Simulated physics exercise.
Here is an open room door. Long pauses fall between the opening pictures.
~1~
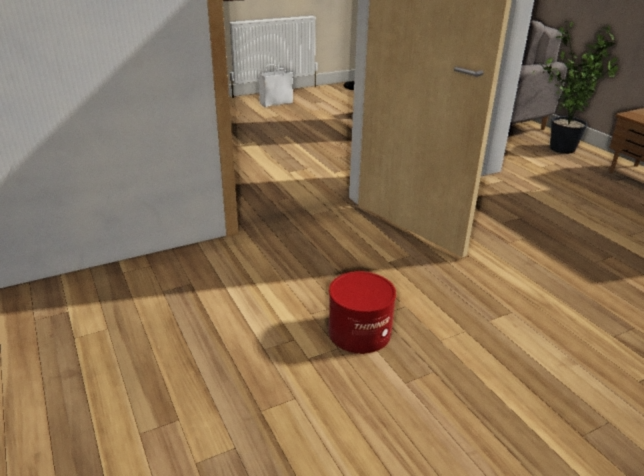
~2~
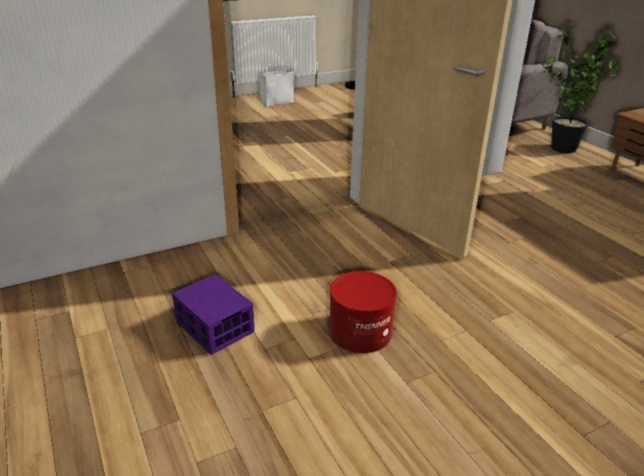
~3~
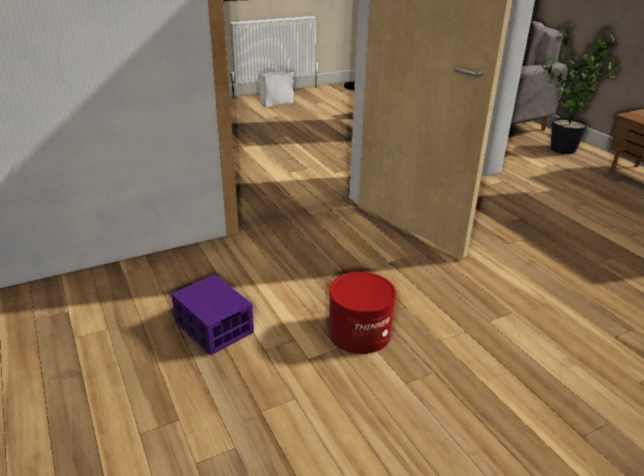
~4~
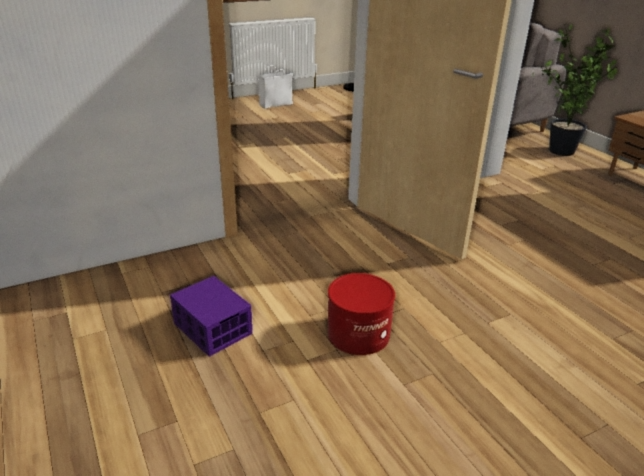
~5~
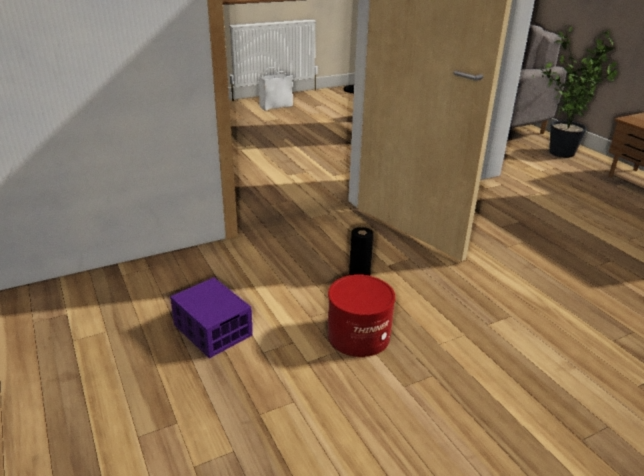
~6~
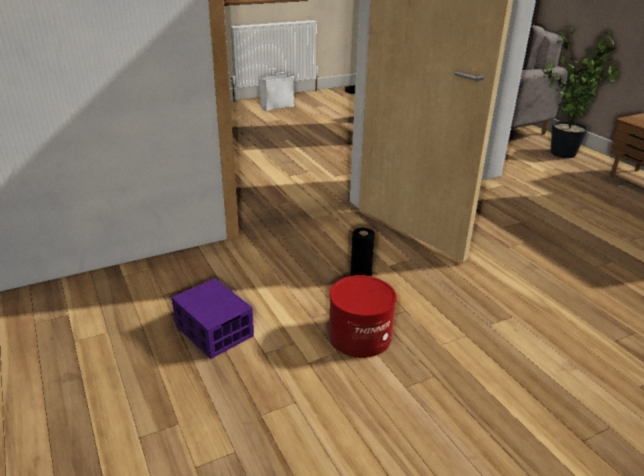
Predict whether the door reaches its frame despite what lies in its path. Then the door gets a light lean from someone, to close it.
Sure enough, the door completes its swing here.
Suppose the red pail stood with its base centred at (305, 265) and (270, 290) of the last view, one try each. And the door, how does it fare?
Well, on the first go it is held back, and on the second it makes it all the way.
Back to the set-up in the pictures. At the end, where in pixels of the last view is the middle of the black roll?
At about (199, 268).
Then, 1.00 s after the last picture, door at 59°; black roll slid about its own width near (346, 255).
Then, 1.40 s after the last picture, door at 27°; black roll slid well along near (265, 245).
Then, 1.90 s after the last picture, door at 0°; black roll on its side near (219, 246).
At rest, door at 0°; tipped over on the floor, black roll; the other 2 in place. Seen from the same camera at the end, black roll near (199, 268).
